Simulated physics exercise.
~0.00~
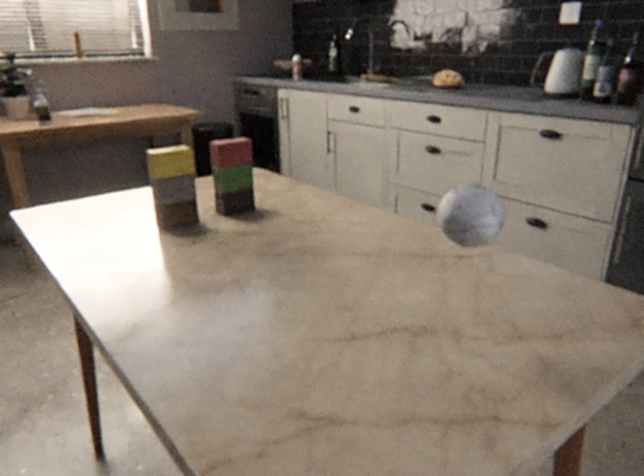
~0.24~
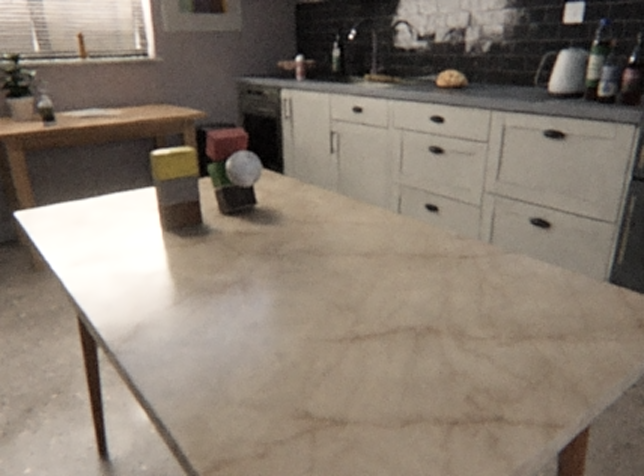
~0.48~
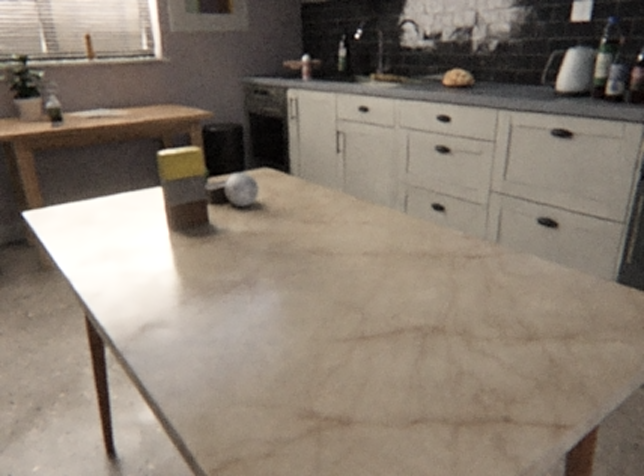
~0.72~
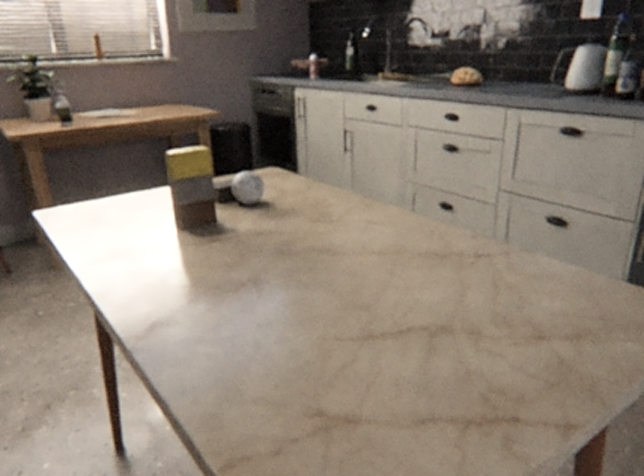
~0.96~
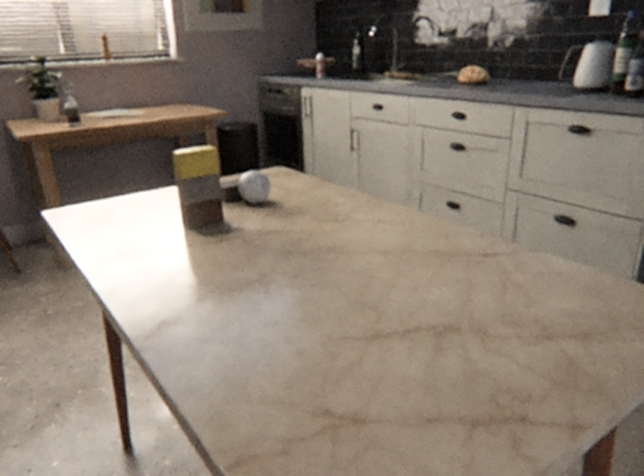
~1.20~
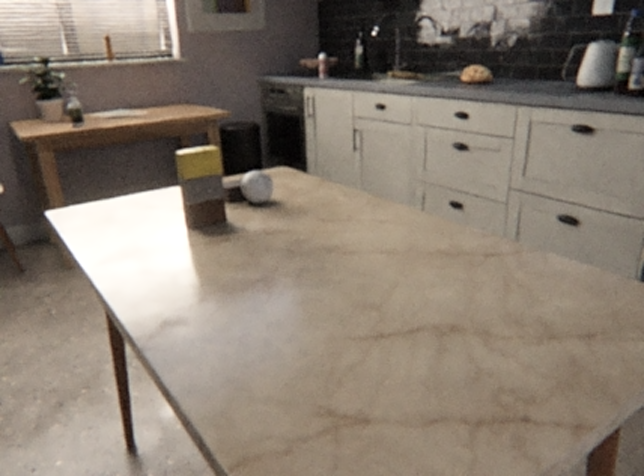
In a dim kitchen with pale cabinets, seen from slightly above one end of a marble-patterned table, two short stacks of blocks stand near the far left corner. The left stack is yellow over grey over brown, and the right one is red over green over black. A whitish ball flies in from the right and strikes the right stack, making its blocks lean and separate. The red and green blocks drop out of view, while the black block tips onto its side behind the left stack. The ball settles beside it, and the yellow, grey and brown stack stays standing as the view pans slightly left.
